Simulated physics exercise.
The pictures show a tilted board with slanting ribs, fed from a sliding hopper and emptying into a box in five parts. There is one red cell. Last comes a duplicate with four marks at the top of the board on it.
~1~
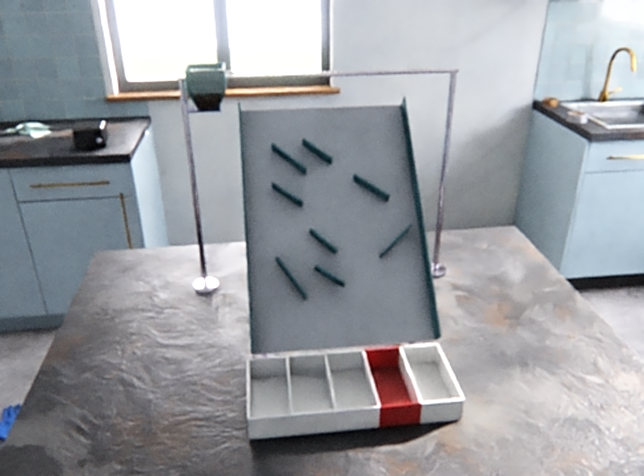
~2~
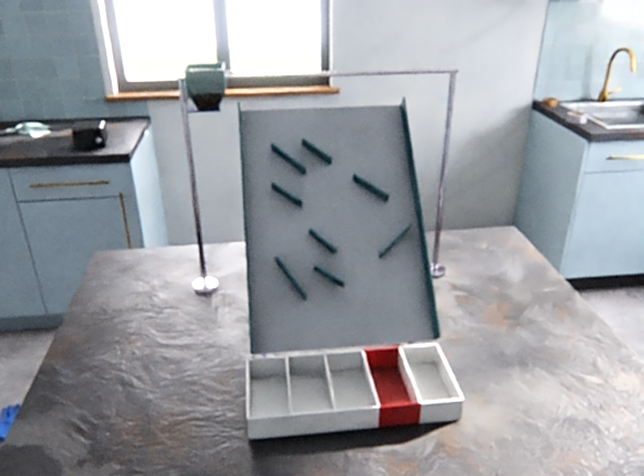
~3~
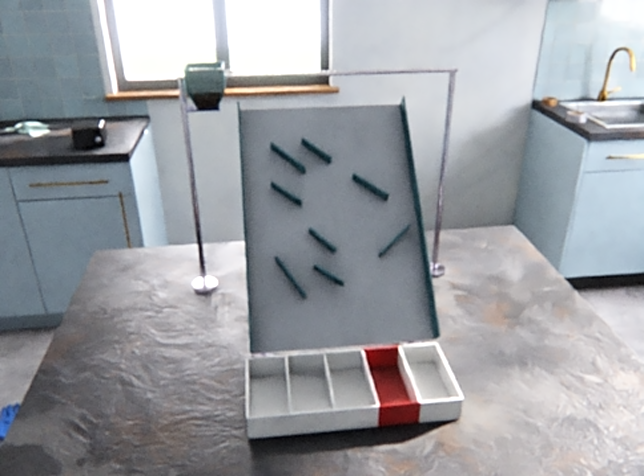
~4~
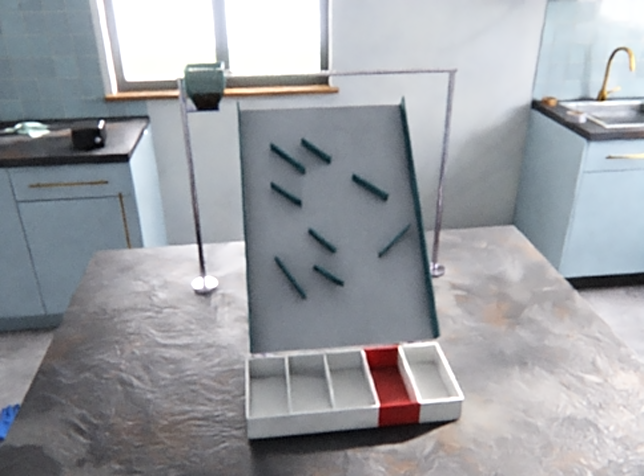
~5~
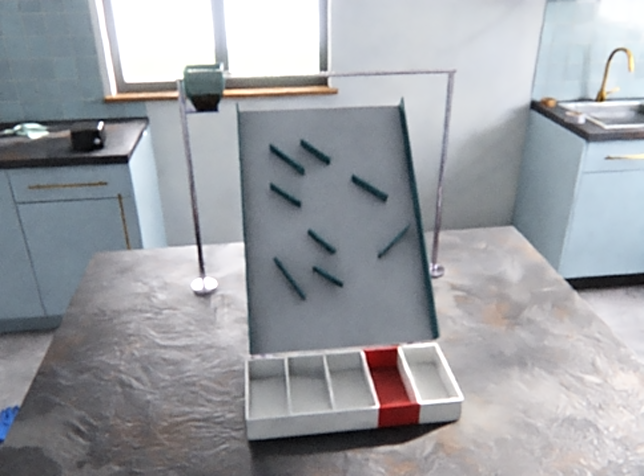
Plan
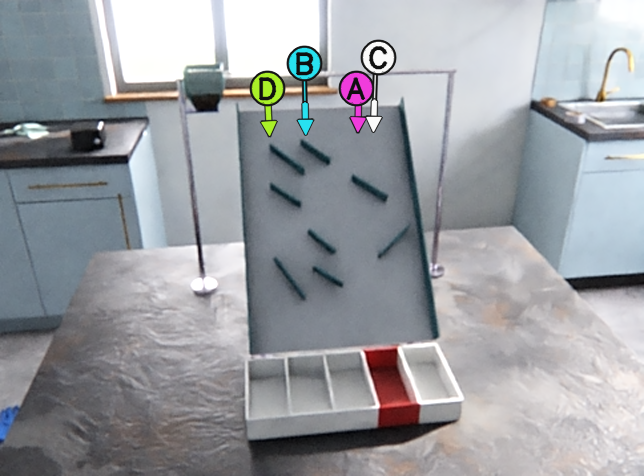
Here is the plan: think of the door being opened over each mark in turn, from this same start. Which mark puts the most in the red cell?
Choose B.
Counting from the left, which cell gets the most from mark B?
The fourth from the left.
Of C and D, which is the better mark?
Mark D.
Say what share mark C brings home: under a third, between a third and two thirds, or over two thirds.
Under a third.
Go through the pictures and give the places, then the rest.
The first frame shows hopper near (208, 100), allspice berries, door shut.
The second frame shows ribs (272, 143) to (306, 169), (303, 138) to (332, 159), (272, 182) to (303, 202).
The third frame shows ribs (354, 173) to (390, 195), (310, 228) to (336, 250), (381, 253) to (411, 224).
The fourth frame shows ribs (276, 256) to (306, 296), (314, 265) to (344, 283).
The fifth frame shows red cell near (399, 413), number 4 of 5 from the left.
On the marked copy, mark A meets the board at (358, 126); mark B meets the board at (305, 129); mark C meets the board at (373, 126); mark D meets the board at (269, 130).
For mark A, a small share in the red cell, the bulk in other cells.
For mark B, close to two thirds in the red cell, close to a third in other cells, only a few outside the box.
For mark C, a small share in the red cell, the bulk in other cells.
For mark D, close to a third in the red cell, close to half in other cells, a small share outside the box.
